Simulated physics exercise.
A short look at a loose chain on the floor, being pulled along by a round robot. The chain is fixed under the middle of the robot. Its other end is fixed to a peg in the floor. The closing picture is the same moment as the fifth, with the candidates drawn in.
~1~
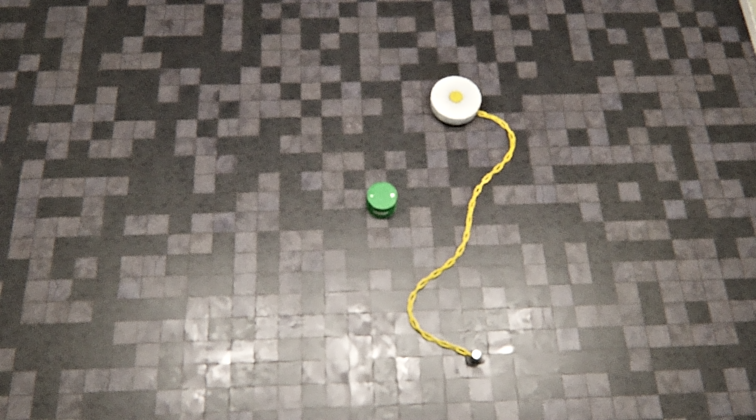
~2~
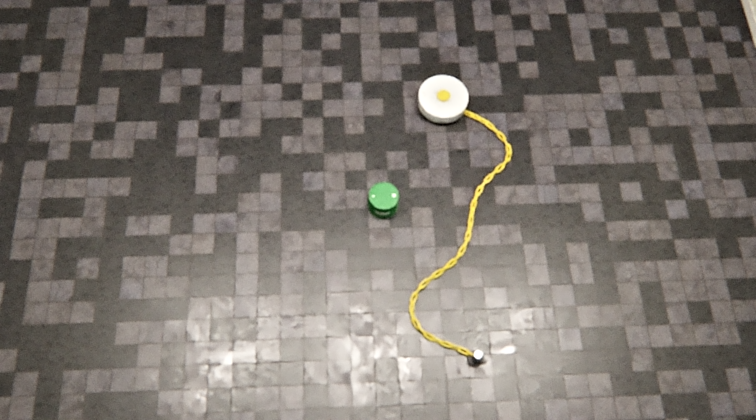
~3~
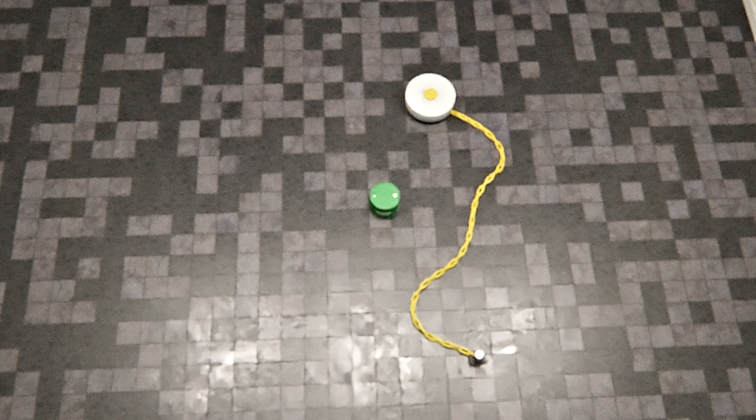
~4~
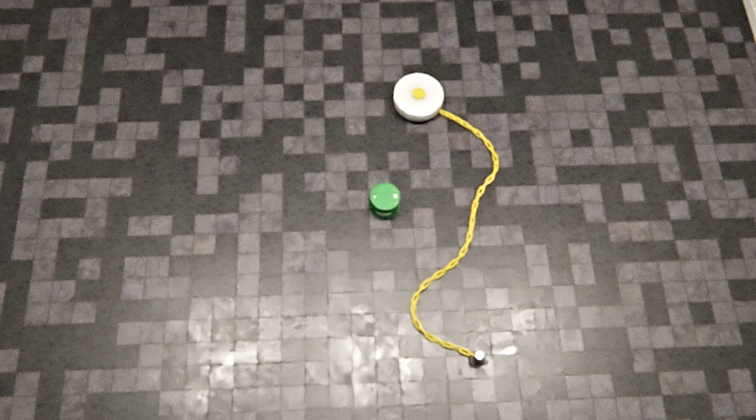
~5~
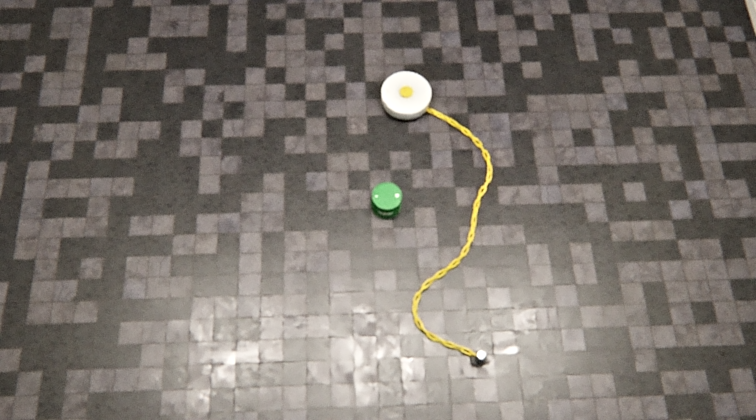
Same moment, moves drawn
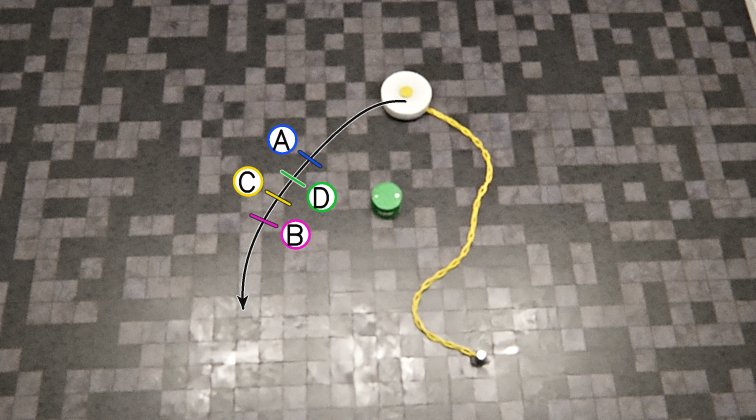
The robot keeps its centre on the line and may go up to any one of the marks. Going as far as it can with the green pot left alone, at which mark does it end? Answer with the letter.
C.
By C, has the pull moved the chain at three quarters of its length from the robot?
No.
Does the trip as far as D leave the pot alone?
Yes.
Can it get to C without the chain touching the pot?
Yes.
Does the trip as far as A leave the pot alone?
For that mark, yes.
On the marked copy, A at (310, 159); B at (264, 221); C at (278, 198); D at (293, 179); the route from (405, 101) via (293, 179) to (243, 309).
Following C. Soon after the start, robot (353, 115), middle of the chain (473, 228).
Later, robot (310, 155), middle of the chain (466, 226).
In the end, robot (277, 194), middle of the chain (454, 225); nothing has been touched.
As for the rest, A is safe but short; B brings the chain against the pot; D is safe but short.
